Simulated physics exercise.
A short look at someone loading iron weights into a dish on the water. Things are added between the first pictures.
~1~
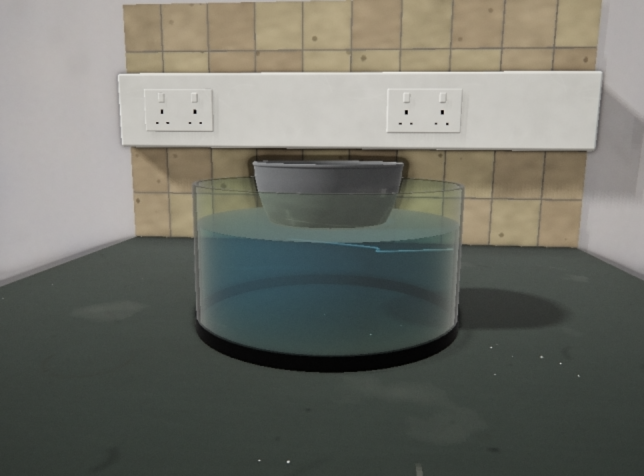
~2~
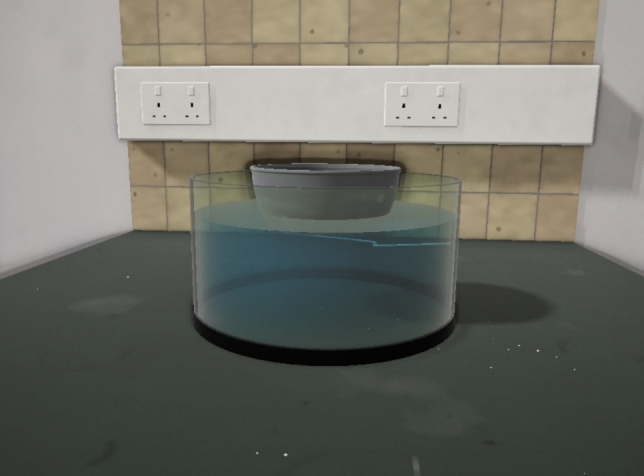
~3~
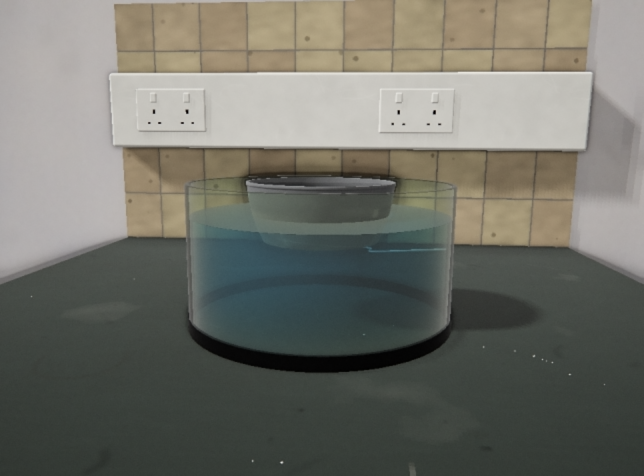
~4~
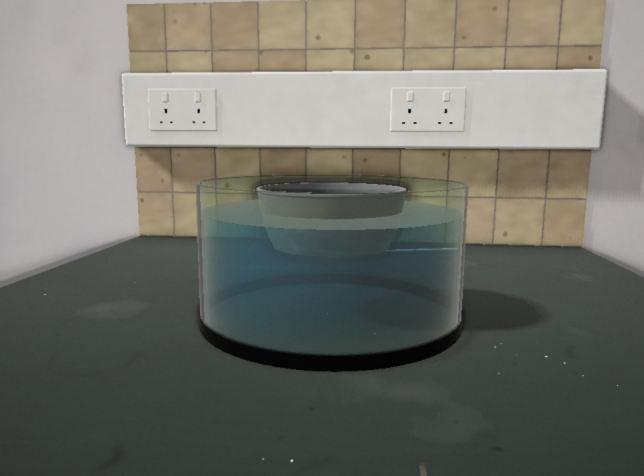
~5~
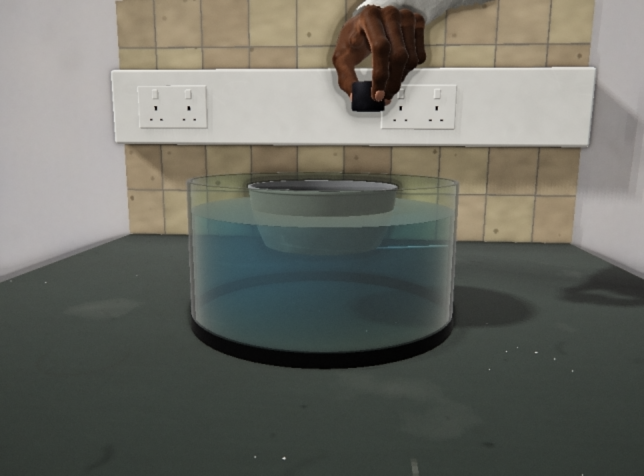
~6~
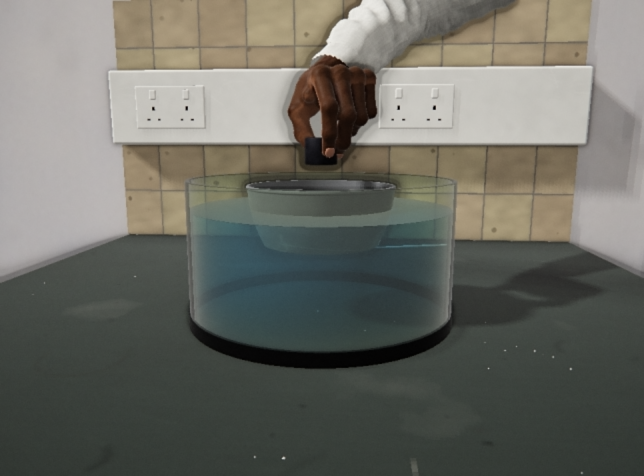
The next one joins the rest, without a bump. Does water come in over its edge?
The dish stays afloat.
Shortly, the iron weight is in and the dish dips.
Then, it steadies; about a fifth of its side above the surface.
At the finish, the dish floats; about a fifth of its side above the surface.
